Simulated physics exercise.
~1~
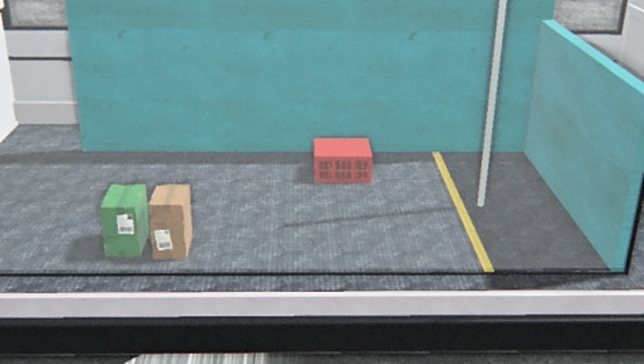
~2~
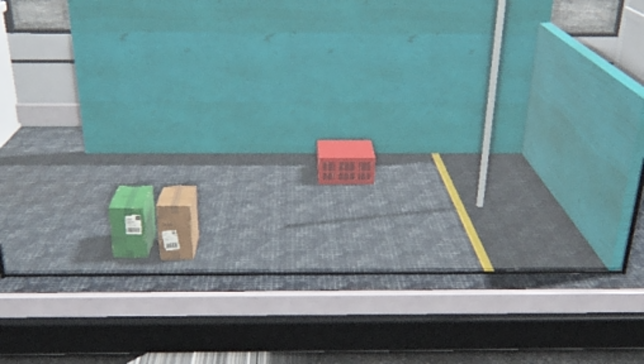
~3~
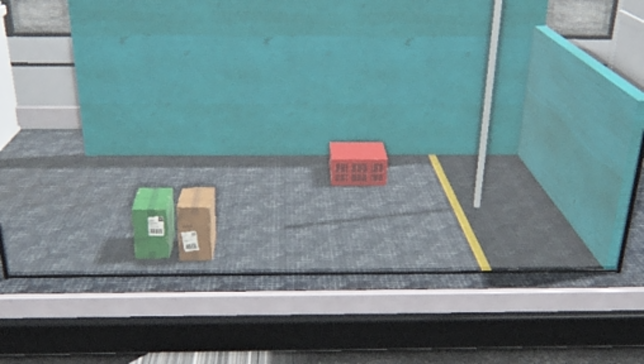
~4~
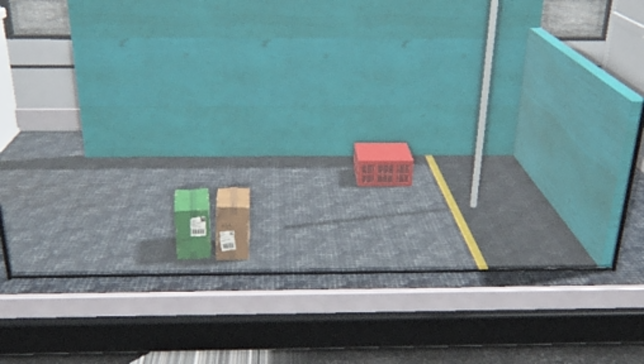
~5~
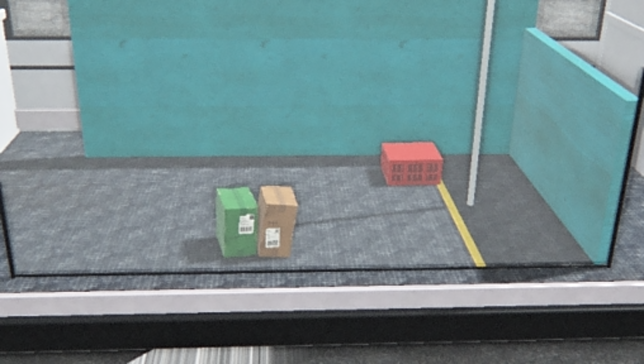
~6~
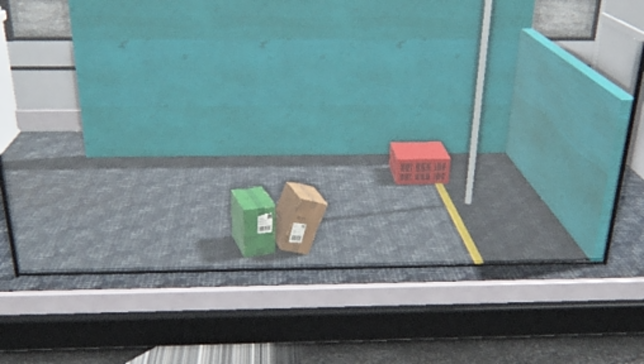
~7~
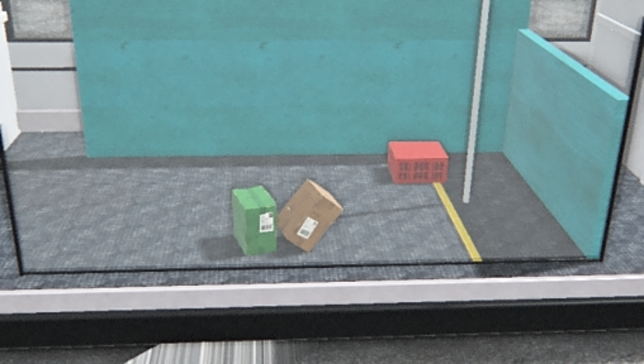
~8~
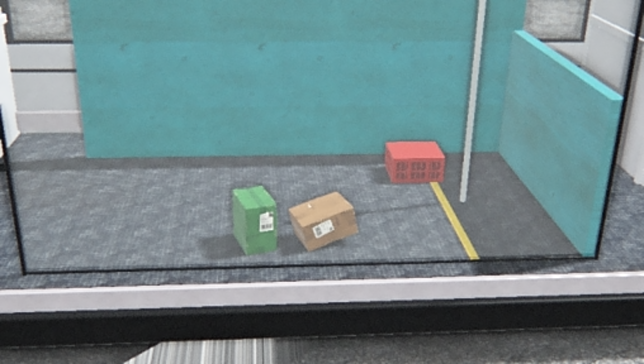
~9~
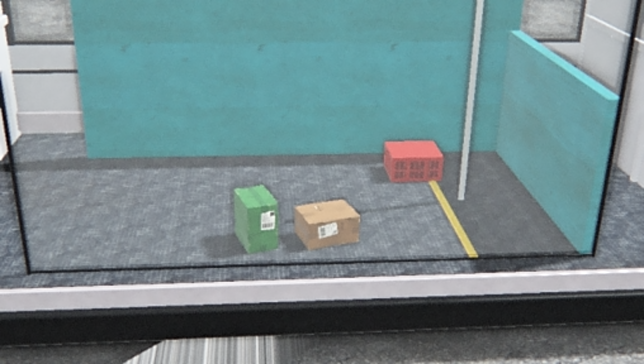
On a tram floor, three boxes slide right and the brown one tips onto its side.
